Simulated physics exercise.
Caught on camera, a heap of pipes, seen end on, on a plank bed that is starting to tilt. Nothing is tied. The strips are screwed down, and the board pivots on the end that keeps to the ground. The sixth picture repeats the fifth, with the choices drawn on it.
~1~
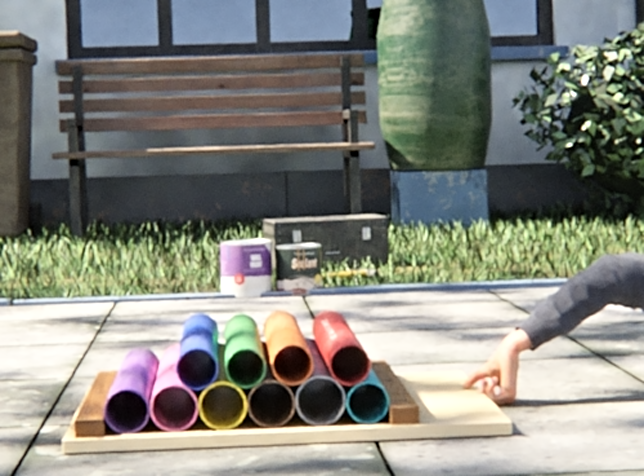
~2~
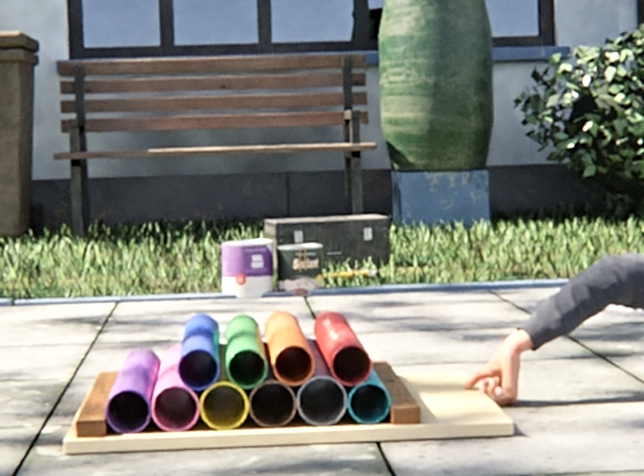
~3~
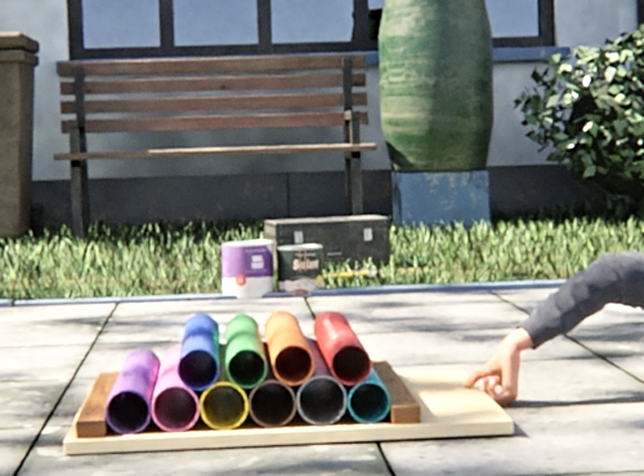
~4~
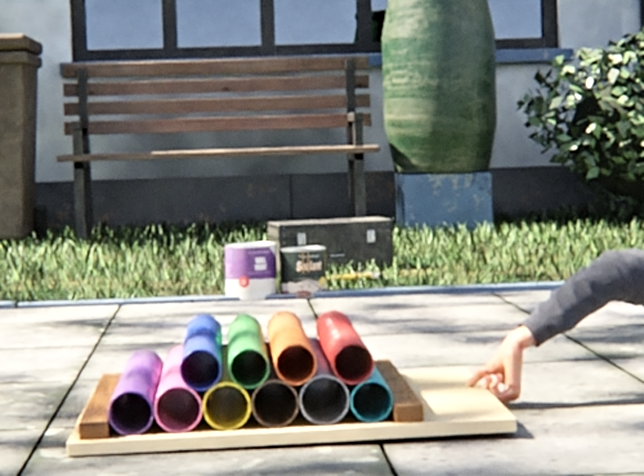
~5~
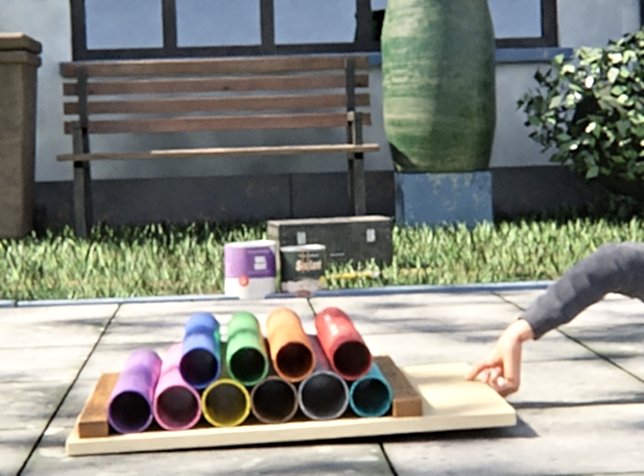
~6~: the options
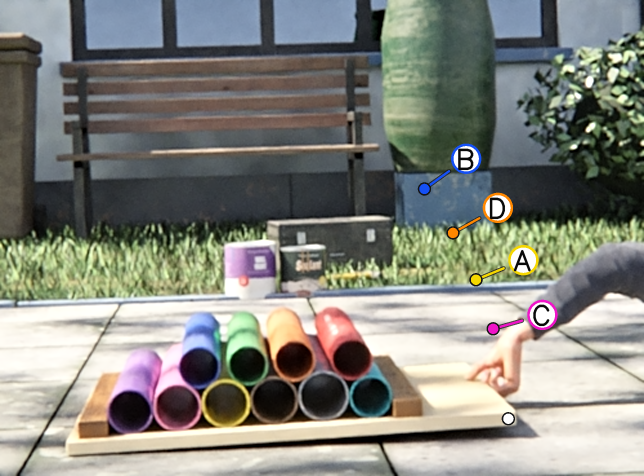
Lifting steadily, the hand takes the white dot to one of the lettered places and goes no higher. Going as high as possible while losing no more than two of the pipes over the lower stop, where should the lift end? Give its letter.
Stop at D.
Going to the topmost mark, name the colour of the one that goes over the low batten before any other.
First is the blue one.
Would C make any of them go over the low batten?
No.
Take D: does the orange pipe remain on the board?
The orange pipe: Yes.
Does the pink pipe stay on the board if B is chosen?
The pink pipe: Yes.
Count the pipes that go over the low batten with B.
It comes to three.
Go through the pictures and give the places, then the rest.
The first picture shows yellow pipe (223, 406); brown pipe (271, 404); grey pipe (321, 401).
The second picture shows grey pipe (322, 401); turquoise pipe (369, 403).
The third picture shows board (284, 400); turquoise pipe (369, 402); red pipe (351, 364); orange pipe (294, 364).
The fourth picture shows board (287, 400); purple pipe (131, 413); pink pipe (178, 409).
The fifth picture shows board (286, 396); purple pipe (130, 411); pink pipe (177, 407).
On the marked copy, A at (476, 280); B at (425, 189); C at (493, 329); D at (453, 233); the white dot at (508, 419).
With D. Early on, board at 16°.
Further on, board at 27°.
At the end, board at 27°, none over the low batten.
As for the rest, A none over the low batten; B three over the low batten (green, blue, orange); C none over the low batten.
